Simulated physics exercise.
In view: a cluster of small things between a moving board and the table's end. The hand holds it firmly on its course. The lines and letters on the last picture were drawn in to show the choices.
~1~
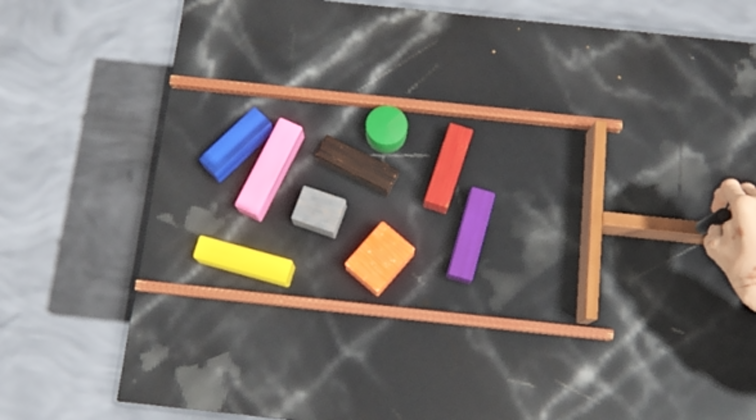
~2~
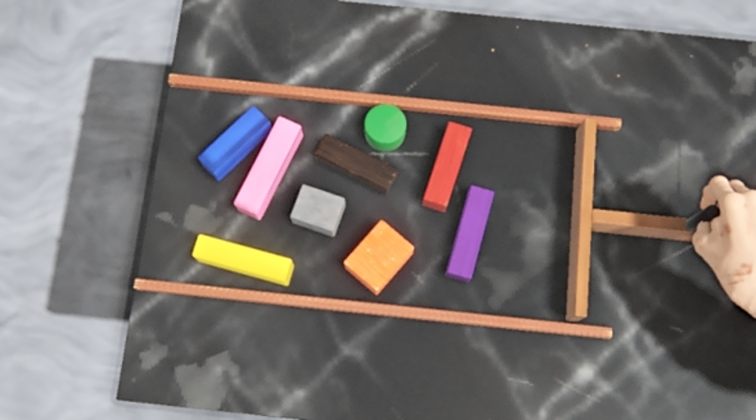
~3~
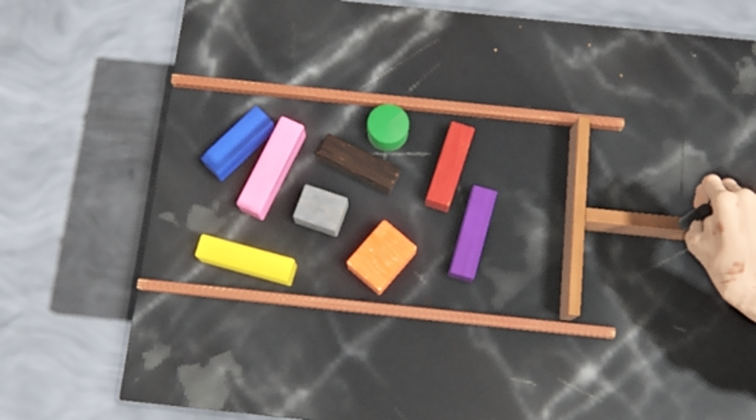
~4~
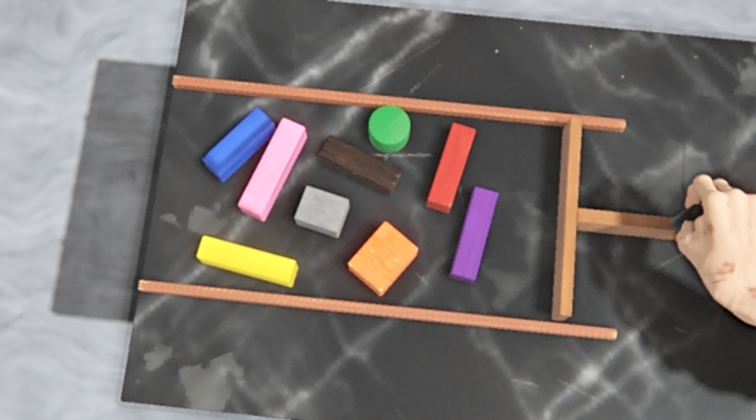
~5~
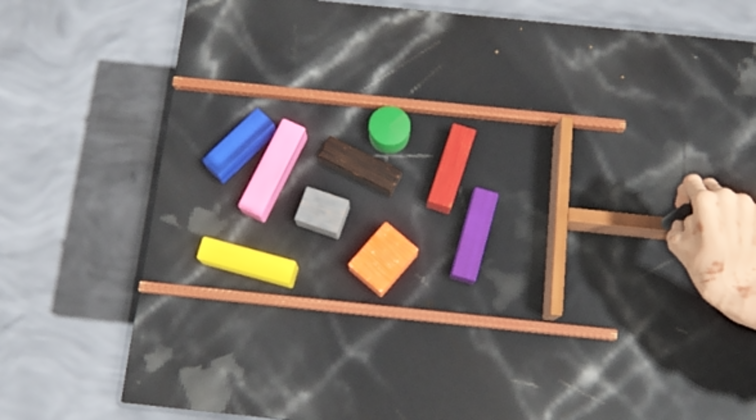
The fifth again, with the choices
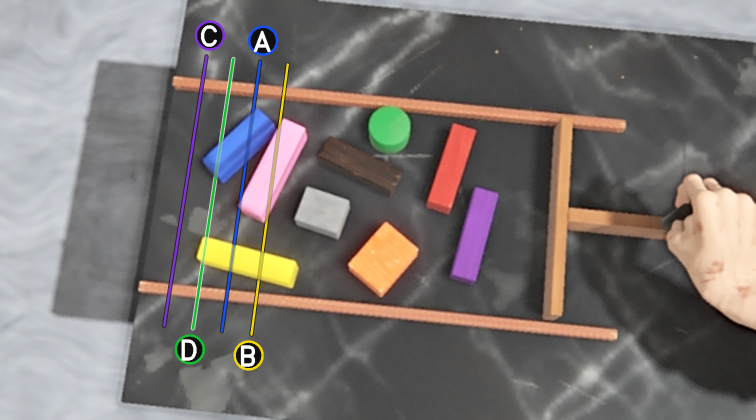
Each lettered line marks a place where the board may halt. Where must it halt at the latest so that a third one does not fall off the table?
It should halt at B.
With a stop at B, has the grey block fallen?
No.
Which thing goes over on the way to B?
It is the blue stick.
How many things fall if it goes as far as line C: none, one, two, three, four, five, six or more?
Six or more.
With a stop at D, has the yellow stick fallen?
Yes.
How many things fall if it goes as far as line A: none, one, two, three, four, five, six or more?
By then, three.
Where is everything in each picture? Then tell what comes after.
The first frame shows blue stick (237, 145); green tin (387, 130); board (597, 217).
The second frame shows board (586, 215); red bar (447, 167).
The third frame shows board (579, 213); pink stick (272, 169).
The fourth frame shows board (571, 214); black bar (360, 166).
The fifth frame shows board (562, 213); blue stick (240, 146); green tin (390, 130); yellow stick (249, 262).
On the marked copy, A at (242, 192); B at (270, 194); C at (186, 186); D at (214, 189).
Following B. Soon after the start, board (457, 203); red bar (425, 165); purple stick (434, 232).
Later, board (353, 192); blue stick (215, 140); yellow stick (223, 261).
In the end, board (271, 184); blue stick over the edge; yellow stick (142, 260); one fallen.
As for the rest, A drops three; C drops eight; D drops four.
